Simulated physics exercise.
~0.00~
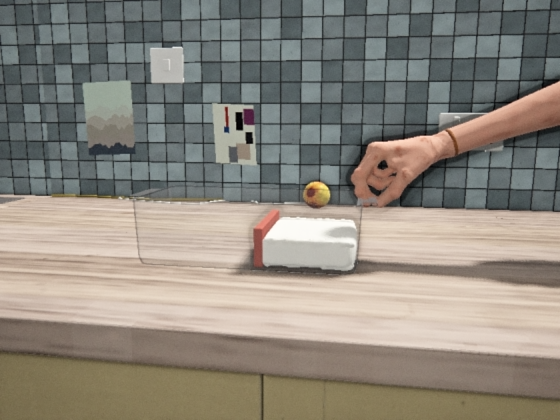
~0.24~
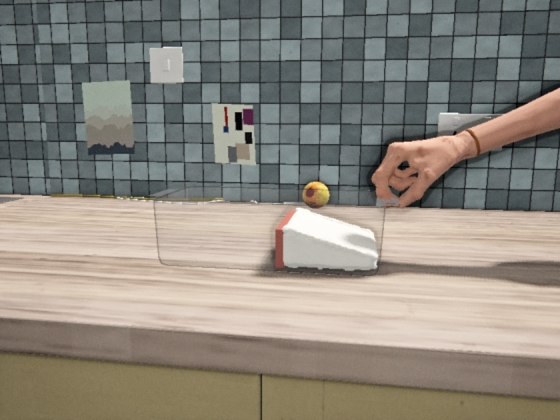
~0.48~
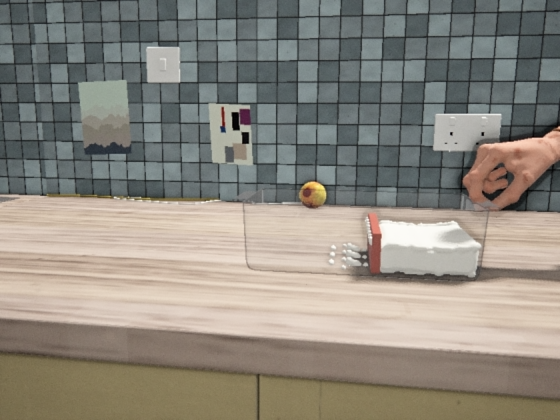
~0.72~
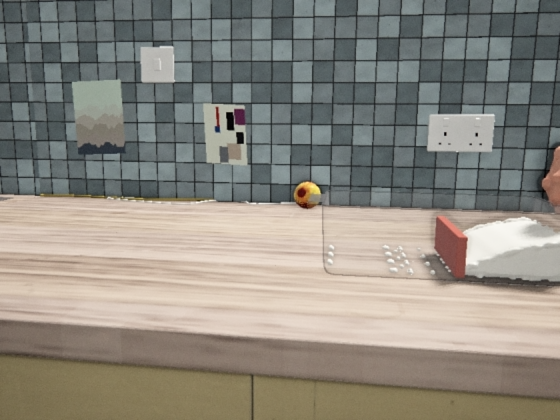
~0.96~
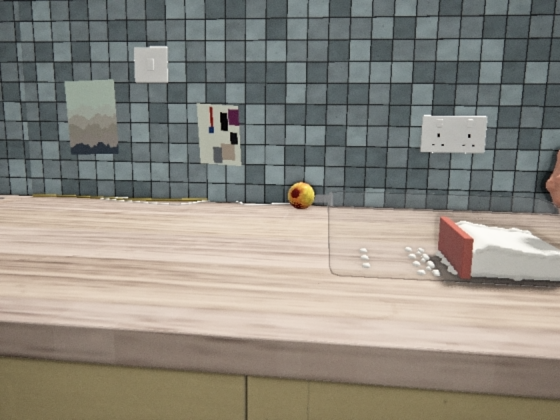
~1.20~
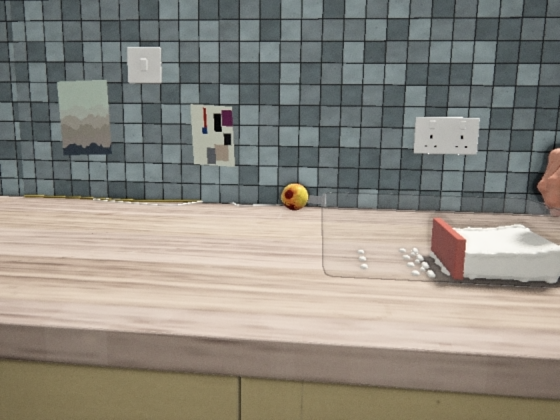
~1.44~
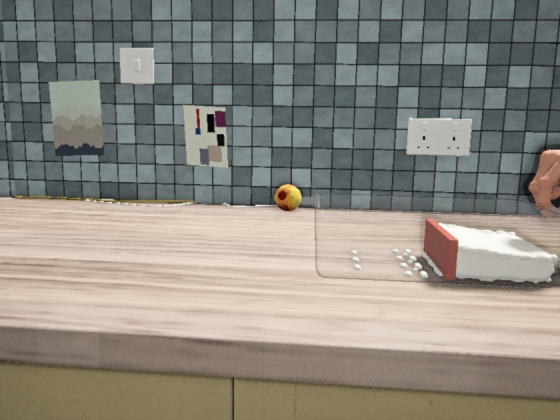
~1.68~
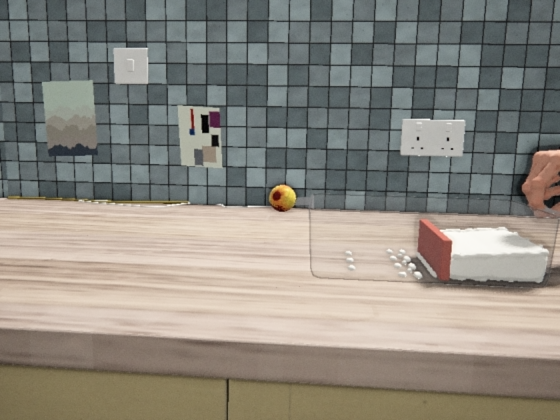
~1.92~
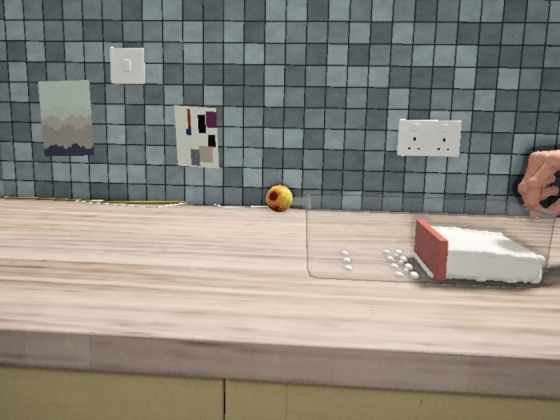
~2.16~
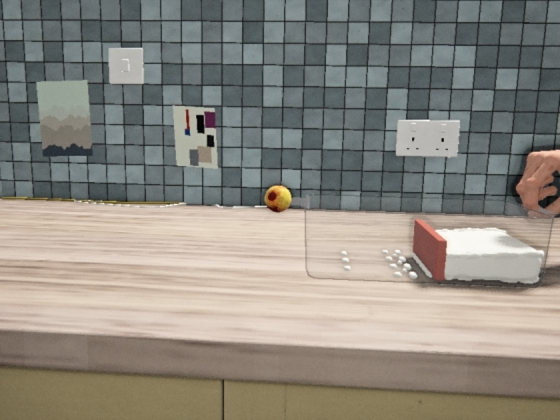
A hand slid a clear two-part food box to the right along a wooden counter, and the milk in its right part tilted up against the red divider, leaving a few white drops on the left side as the box came to rest.
